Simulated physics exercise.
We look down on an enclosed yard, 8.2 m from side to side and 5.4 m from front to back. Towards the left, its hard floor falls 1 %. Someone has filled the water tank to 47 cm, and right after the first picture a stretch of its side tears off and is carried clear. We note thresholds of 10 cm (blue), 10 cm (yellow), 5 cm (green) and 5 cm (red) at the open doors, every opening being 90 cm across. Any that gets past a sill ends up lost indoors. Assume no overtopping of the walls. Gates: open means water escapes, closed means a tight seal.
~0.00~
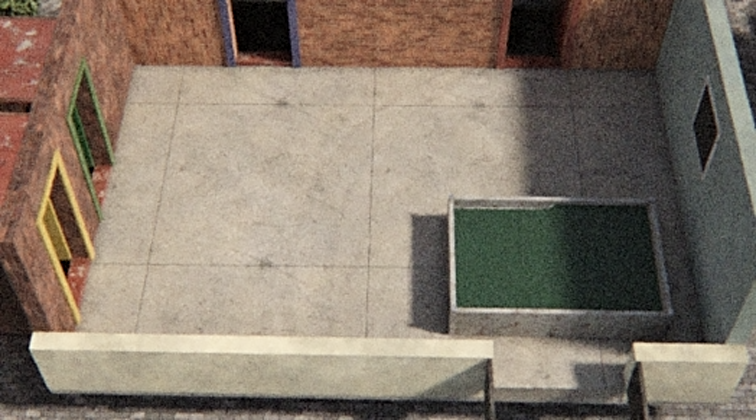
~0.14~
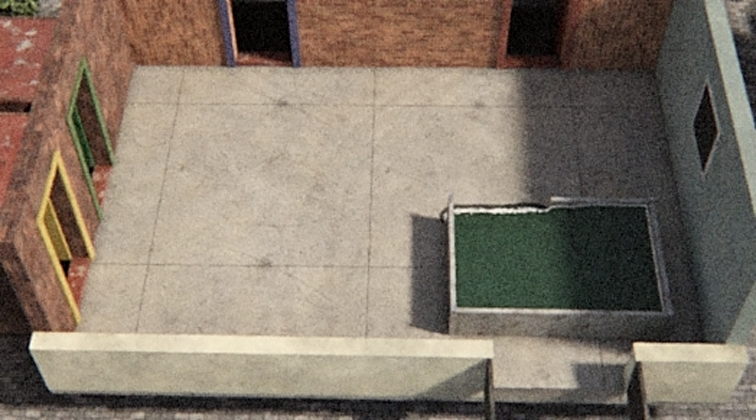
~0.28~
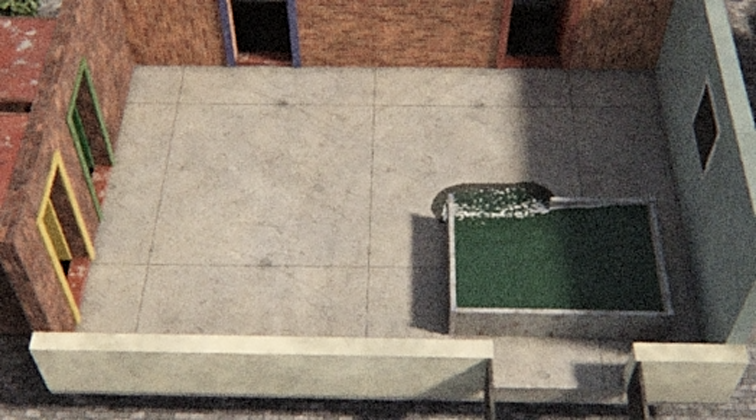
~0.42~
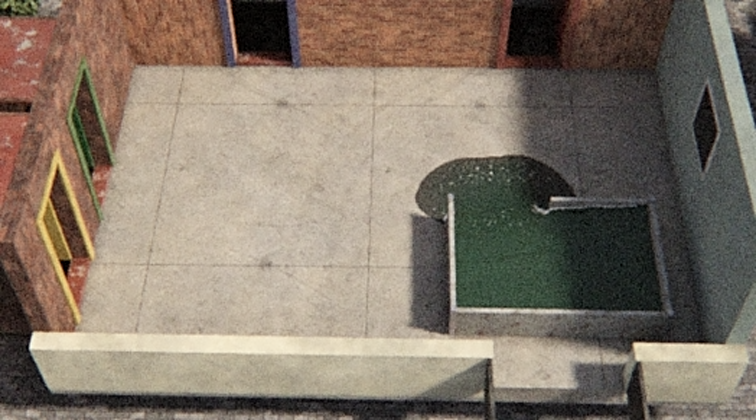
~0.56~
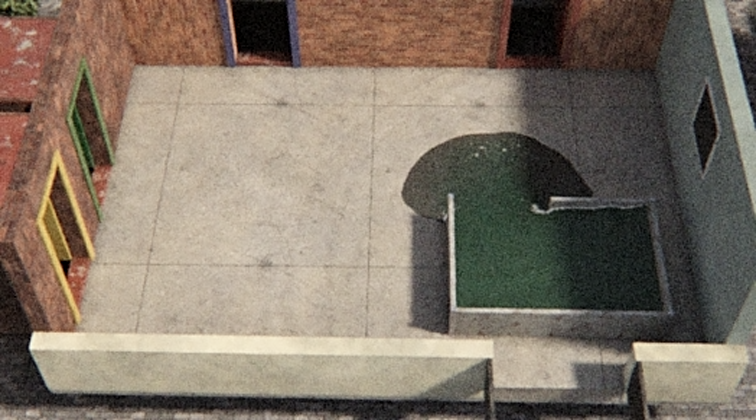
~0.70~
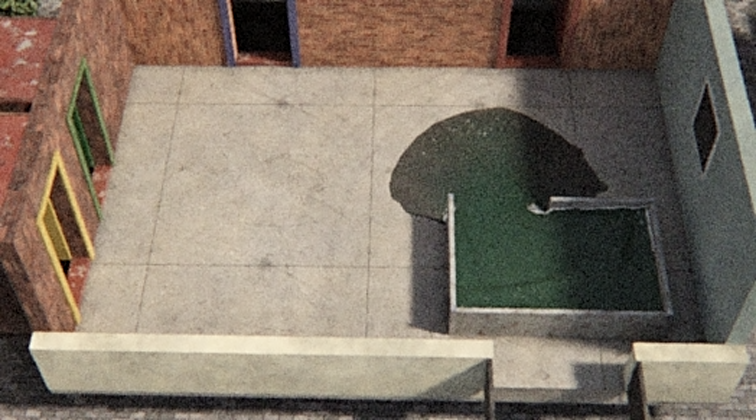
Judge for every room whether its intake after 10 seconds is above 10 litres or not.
The blue door: Intake not above; the yellow door: Intake not above; the green door: Intake above; the red door: Intake above.
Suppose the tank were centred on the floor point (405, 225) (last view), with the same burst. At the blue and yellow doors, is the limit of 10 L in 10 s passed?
Blue door exceeded, yellow door held.
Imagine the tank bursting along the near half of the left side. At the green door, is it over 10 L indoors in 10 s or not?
Green: Exceeds.
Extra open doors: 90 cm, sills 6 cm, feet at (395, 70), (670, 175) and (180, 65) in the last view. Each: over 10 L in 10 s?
Door 1: Higher; door 2: Lower; door 3: Higher.
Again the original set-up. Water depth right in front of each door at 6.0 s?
Centimetres: Blue 6 / yellow 3 / green 8 / red 10.
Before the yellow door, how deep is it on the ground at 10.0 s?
Depth: Approx. 7.0 cm.
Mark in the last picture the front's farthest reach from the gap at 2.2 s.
(295, 74).
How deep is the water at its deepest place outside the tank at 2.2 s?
Some 24 cm deep.
After 1.4 s water covers 20 % of the floor and is deepest (26 cm) near (473, 212); blue door not reached, yellow door not reached, green door not reached, red door 9 cm at the sill, 3 L in.
After 2.2 s water covers 30 % of the floor and is deepest (24 cm) near (433, 75); blue door not reached, yellow door not reached, green door not reached, red door 17 cm at the sill, 46 L in.
After 3.5 s water covers 40 % of the floor and is deepest (21 cm) near (134, 73); blue door 9 cm at the sill, 0 L in, yellow door not reached, green door not reached, red door 15 cm at the sill, 123 L in.
After 6.0 s water covers 60 % of the floor and is deepest (15 cm) near (130, 90); blue door 6 cm at the sill, 0 L in, yellow door 3 cm at the sill, 0 L in, green door 8 cm at the sill, 3 L in, red door 10 cm at the sill, 193 L in.
After 10.0 s water covers 80 % of the floor and is deepest (12 cm) near (69, 364); blue door 4 cm at the sill, 0 L in, yellow door 7 cm at the sill, 0 L in, green door 7 cm at the sill, 18 L in, red door 5 cm at the sill, 213 L in.
